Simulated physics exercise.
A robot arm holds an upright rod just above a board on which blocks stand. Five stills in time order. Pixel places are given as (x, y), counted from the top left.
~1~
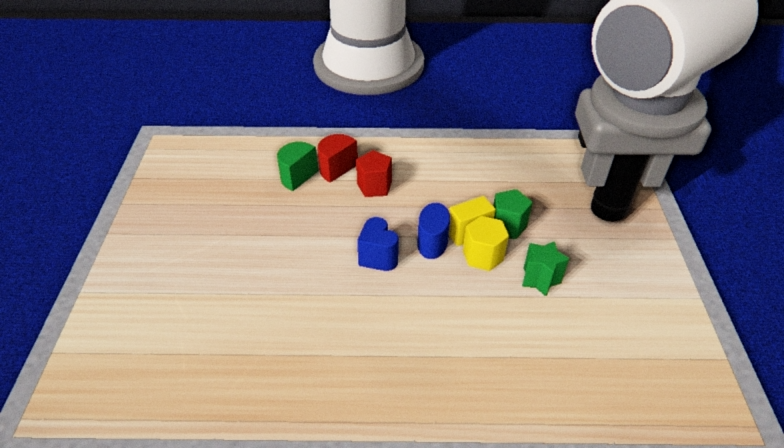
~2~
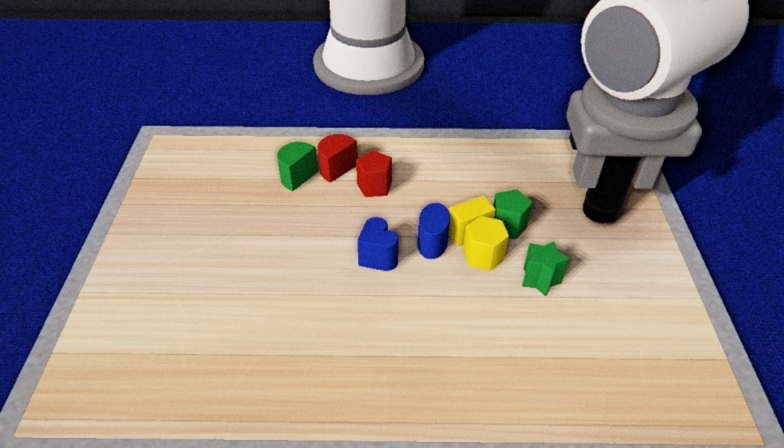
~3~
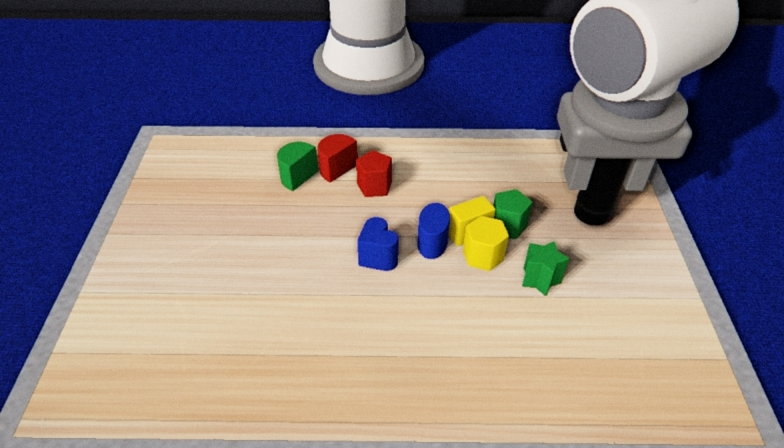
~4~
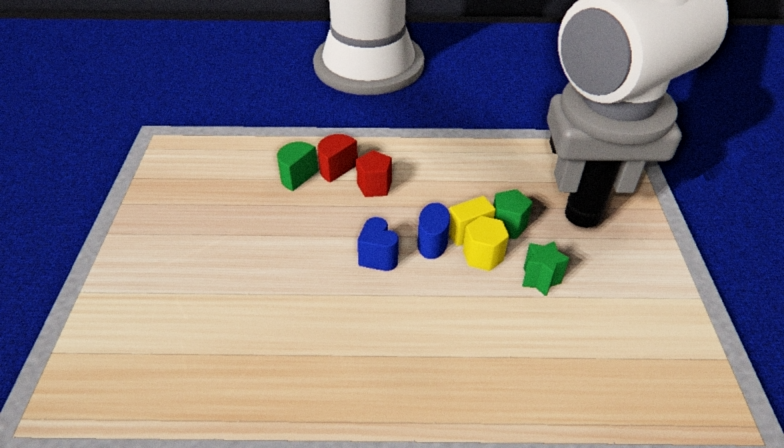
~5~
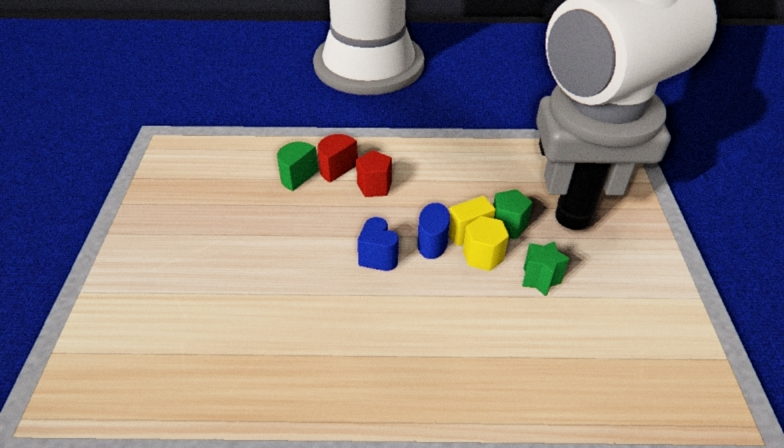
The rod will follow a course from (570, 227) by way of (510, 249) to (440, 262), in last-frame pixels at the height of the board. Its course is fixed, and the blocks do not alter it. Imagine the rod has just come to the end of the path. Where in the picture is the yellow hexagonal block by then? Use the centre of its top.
At the end it should sit near (412, 254).
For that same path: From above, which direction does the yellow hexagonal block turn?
Looking from above, the answer is counterclockwise.
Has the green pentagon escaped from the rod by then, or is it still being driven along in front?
The green pentagon won't stay at the front of the rod.
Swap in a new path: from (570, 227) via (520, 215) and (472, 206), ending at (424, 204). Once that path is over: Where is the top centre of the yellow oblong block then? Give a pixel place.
The middle of its upper face should be somewhere near (438, 218).
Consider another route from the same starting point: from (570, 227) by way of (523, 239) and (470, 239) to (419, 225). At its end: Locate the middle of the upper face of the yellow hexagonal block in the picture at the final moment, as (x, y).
I'd say the yellow hexagonal block ends with its top centre at (462, 240).
On the path given first. One third of the way, rod at (533, 234); green pentagon at (508, 199).
Two thirds of the way, rod at (489, 246); yellow hexagonal block at (457, 240); green pentagon at (505, 197), turned 25° clockwise.
At the end, rod at (441, 253); blue elliptical block at (422, 215), turned 35° clockwise; yellow oblong block at (469, 208); yellow hexagonal block at (412, 254), turned 30° anticlockwise; green pentagon at (505, 197), turned 25° clockwise.
